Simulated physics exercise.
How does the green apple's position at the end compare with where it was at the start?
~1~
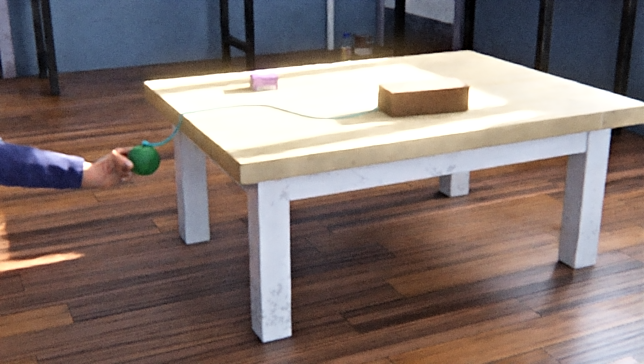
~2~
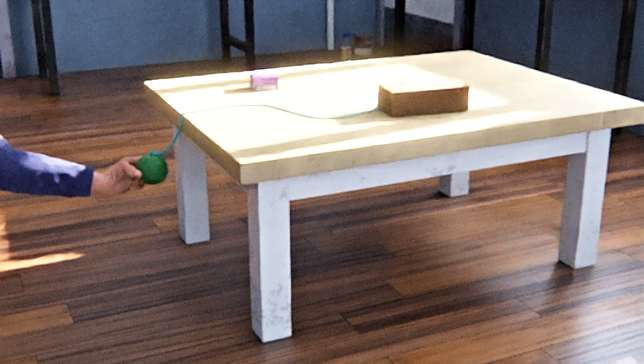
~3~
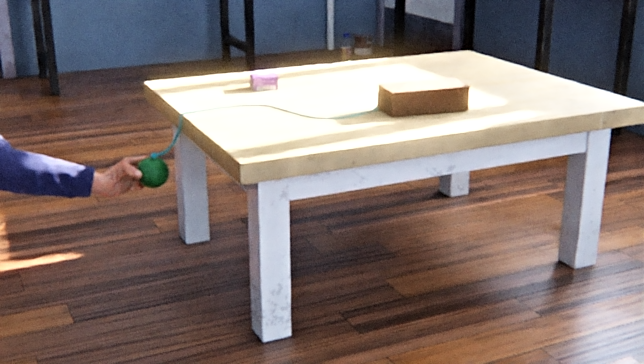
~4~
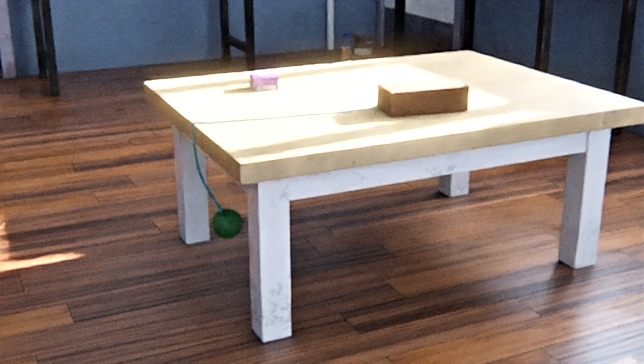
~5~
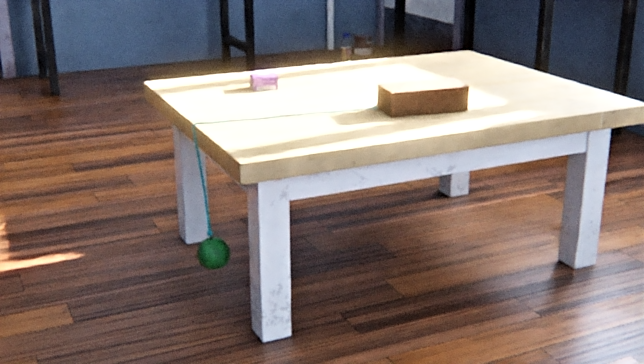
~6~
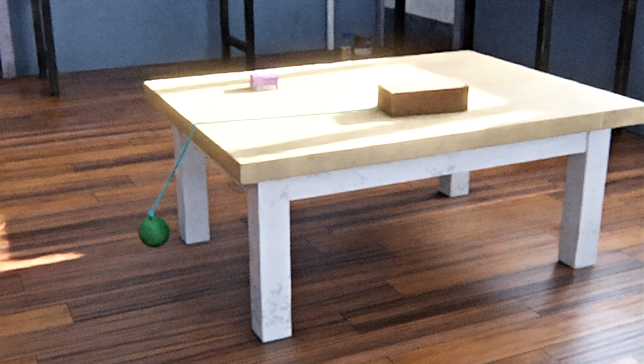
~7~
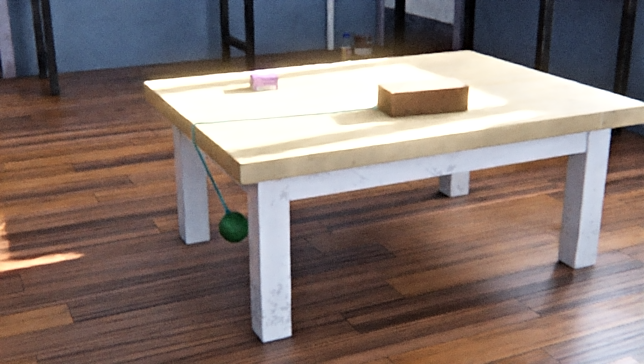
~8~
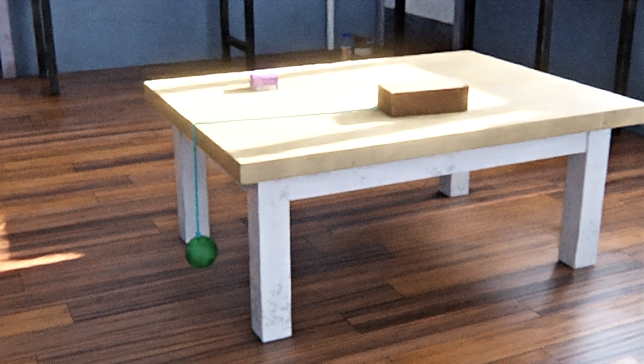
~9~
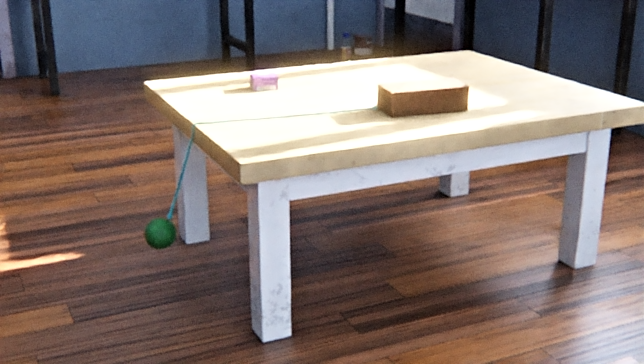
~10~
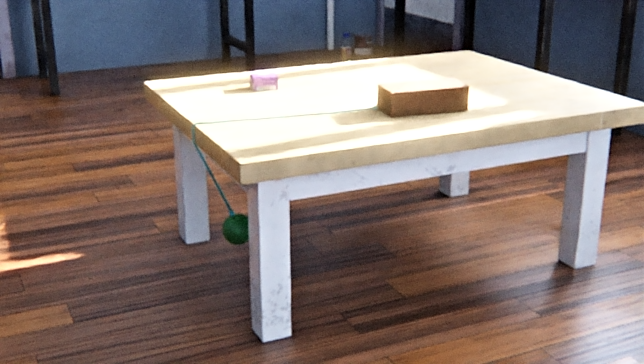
At the start it is held by a hand just off the left corner of the table. At the end it hangs on its string lower down and farther right, below the tabletop and close to the front leg.
Hand releasing a green apple beside a table, the apple dropping and swinging on its string below the edge, box and brick unmoved.
